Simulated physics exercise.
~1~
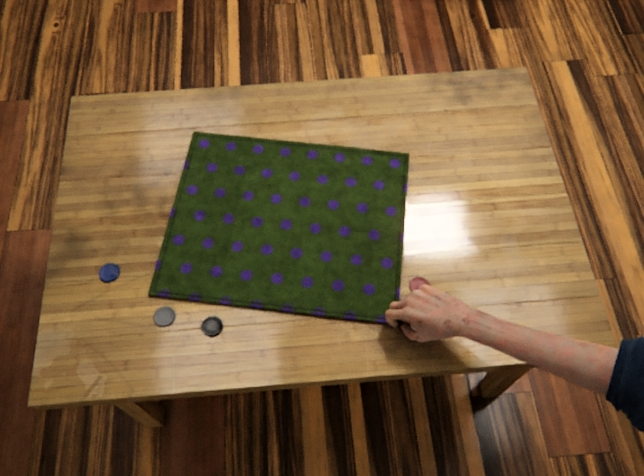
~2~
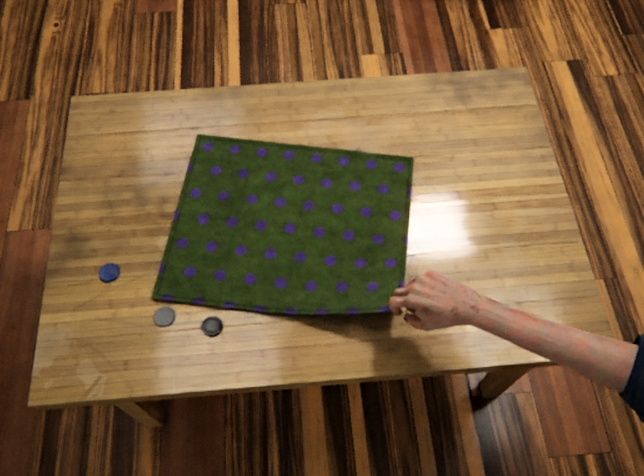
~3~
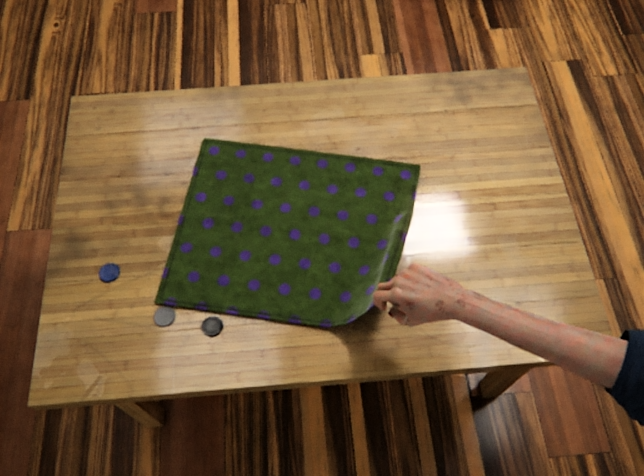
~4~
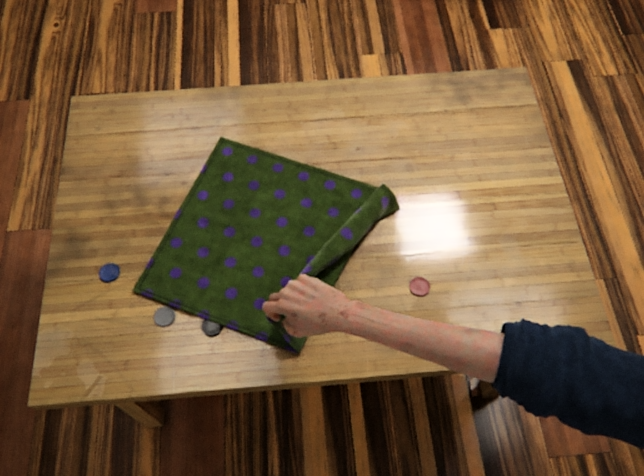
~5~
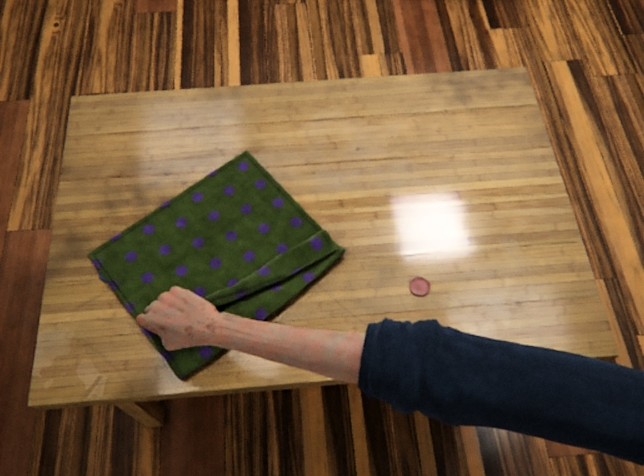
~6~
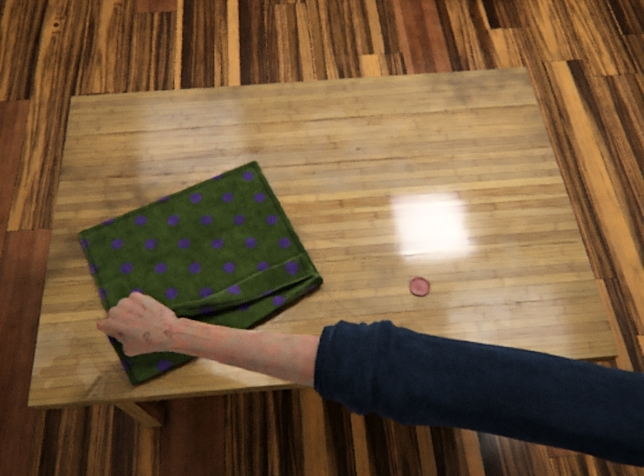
A green dotted napkin is pulled left by a hand, folding over and covering three discs.
